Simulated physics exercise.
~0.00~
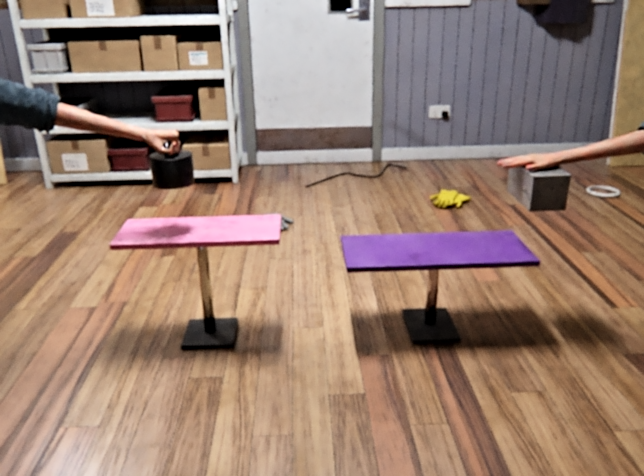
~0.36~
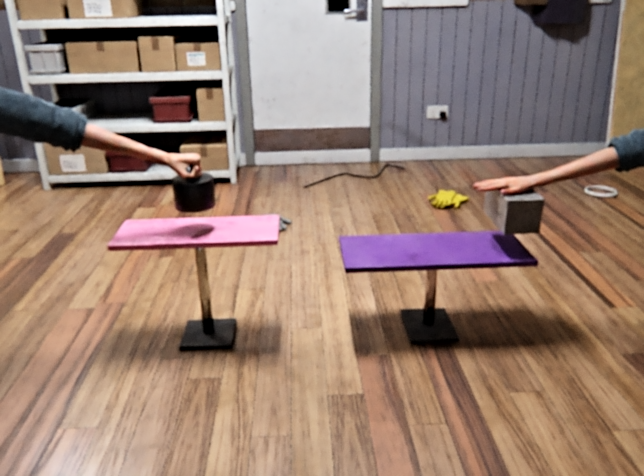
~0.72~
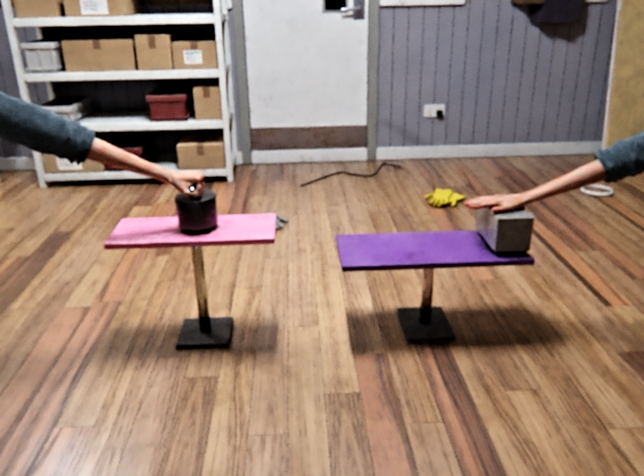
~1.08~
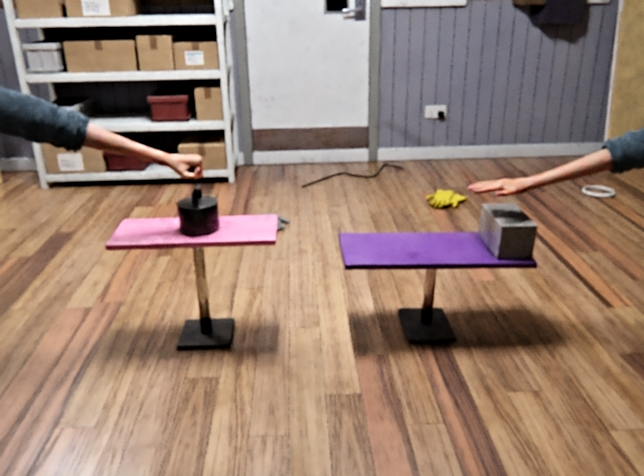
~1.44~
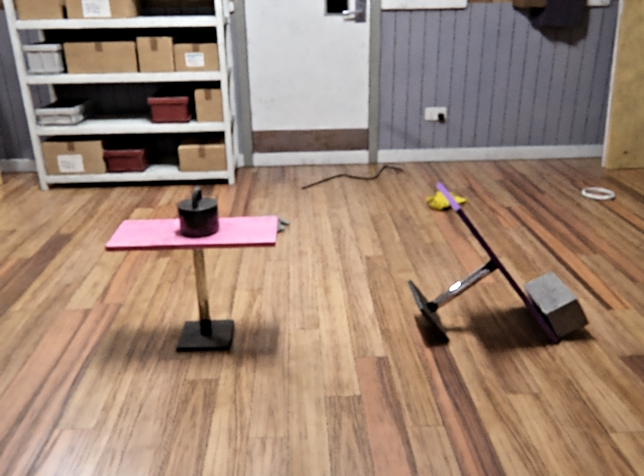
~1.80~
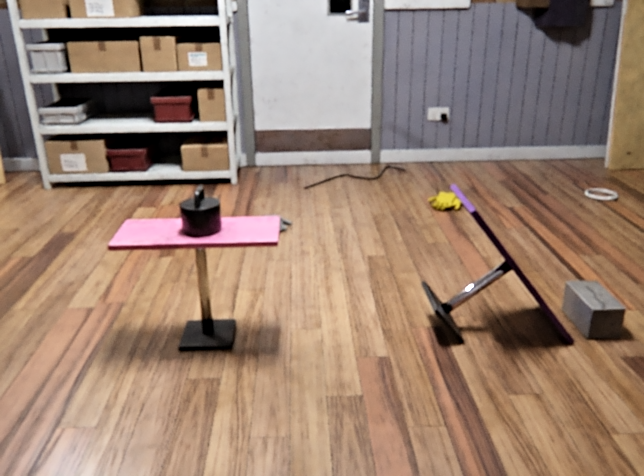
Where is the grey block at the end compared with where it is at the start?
At the start the grey block is held in the air under a hand, above the right end of the purple table. At the end it lies on the floor, lower and a little further right, beside the tipped table.
